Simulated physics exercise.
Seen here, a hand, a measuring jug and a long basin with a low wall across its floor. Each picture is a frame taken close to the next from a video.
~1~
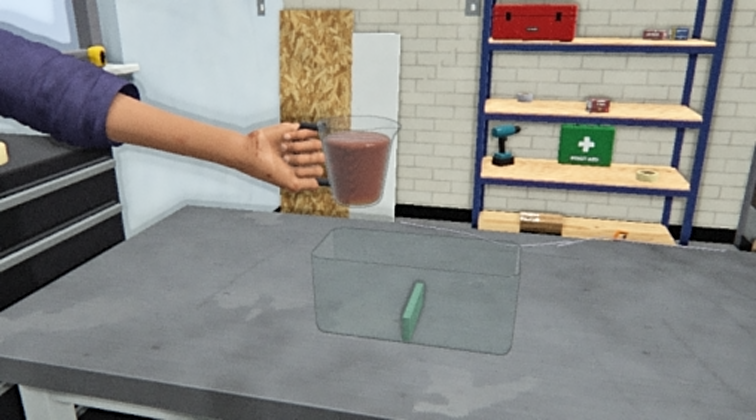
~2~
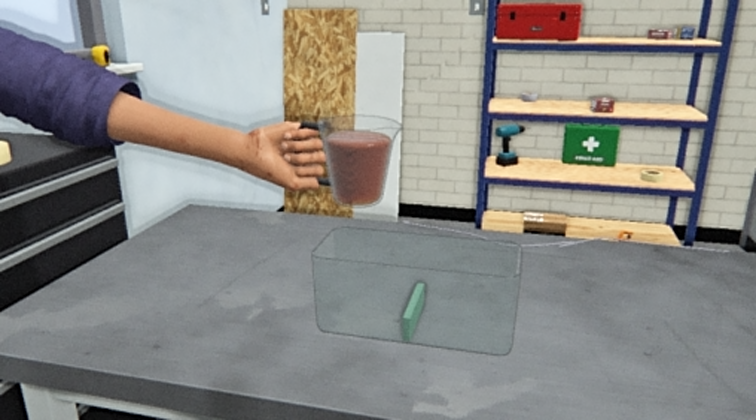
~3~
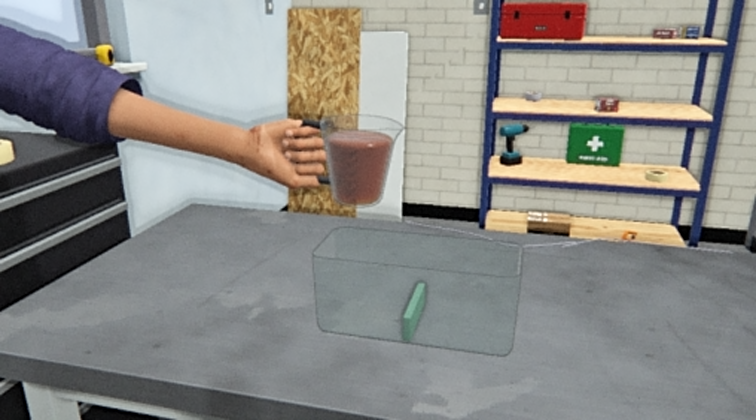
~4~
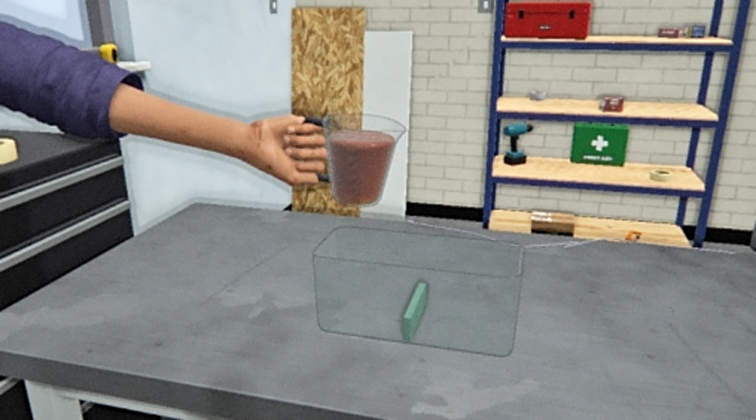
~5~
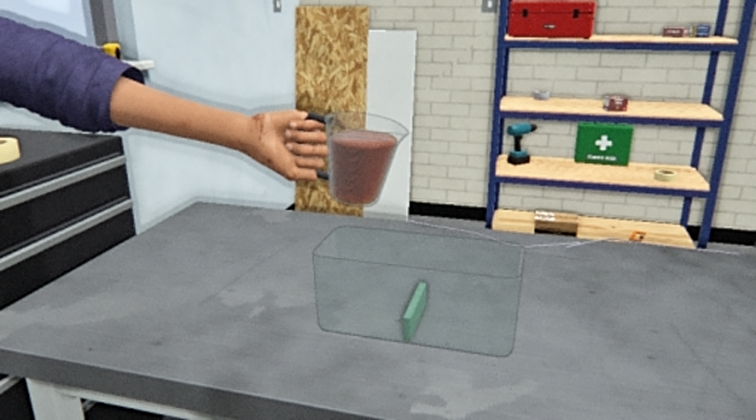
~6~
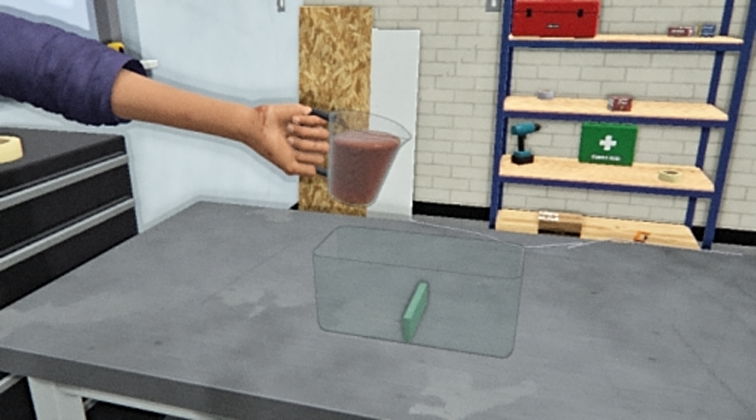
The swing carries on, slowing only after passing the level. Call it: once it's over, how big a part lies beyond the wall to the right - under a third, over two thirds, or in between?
Over two thirds.
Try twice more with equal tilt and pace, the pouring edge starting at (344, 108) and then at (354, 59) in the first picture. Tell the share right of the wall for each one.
Close to 10 in a hundred, and close to 60 in a hundred.
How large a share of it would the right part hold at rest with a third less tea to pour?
Roughly 90 in a hundred.
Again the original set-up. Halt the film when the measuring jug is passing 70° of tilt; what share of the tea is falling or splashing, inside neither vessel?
20 per cent.
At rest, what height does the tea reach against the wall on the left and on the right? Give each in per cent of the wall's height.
About 0 left, about 70 right.
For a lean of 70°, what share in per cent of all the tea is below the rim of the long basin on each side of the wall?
Reading: Left some 0 %, right some 10 %.
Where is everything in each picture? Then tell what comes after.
It leans 0°; its right rim is at (401, 126); the tea meets the walls at (326, 135) and (391, 139); the long basin's rim runs from (322, 242) to (520, 260); the wall's top is at (414, 300), in the first picture.
It leans 1°; its right rim is at (402, 126); the tea meets the walls at (327, 135) and (392, 139), in the second picture.
It leans 2°; its right rim is at (404, 127); the tea meets the walls at (329, 134) and (393, 139), in the third picture.
It leans 5°; its right rim is at (407, 130); the tea meets the walls at (331, 135) and (396, 140), in the fourth picture.
It leans 9°; its right rim is at (409, 133); the tea meets the walls at (332, 134) and (398, 139), in the fifth picture.
It leans 14°; its right rim is at (412, 137); the tea meets the walls at (335, 135) and (402, 140), in the sixth picture.
A moment on, the measuring jug is tipped part way and 73 per cent is still to pour, 0 is left of the wall and 8 right of it.
Next, the measuring jug is tipped right over and 12 per cent is still to pour, 2 is left of the wall and 71 right of it.
Then the measuring jug is tipped right over and 0 per cent is still to pour, 5 is left of the wall and 95 right of it.
Later the measuring jug is tipped right over and 0 per cent is still to pour, 5 is left of the wall and 94 right of it.
In the end 5 per cent lies left of the wall, 94 right of it and 1 outside.
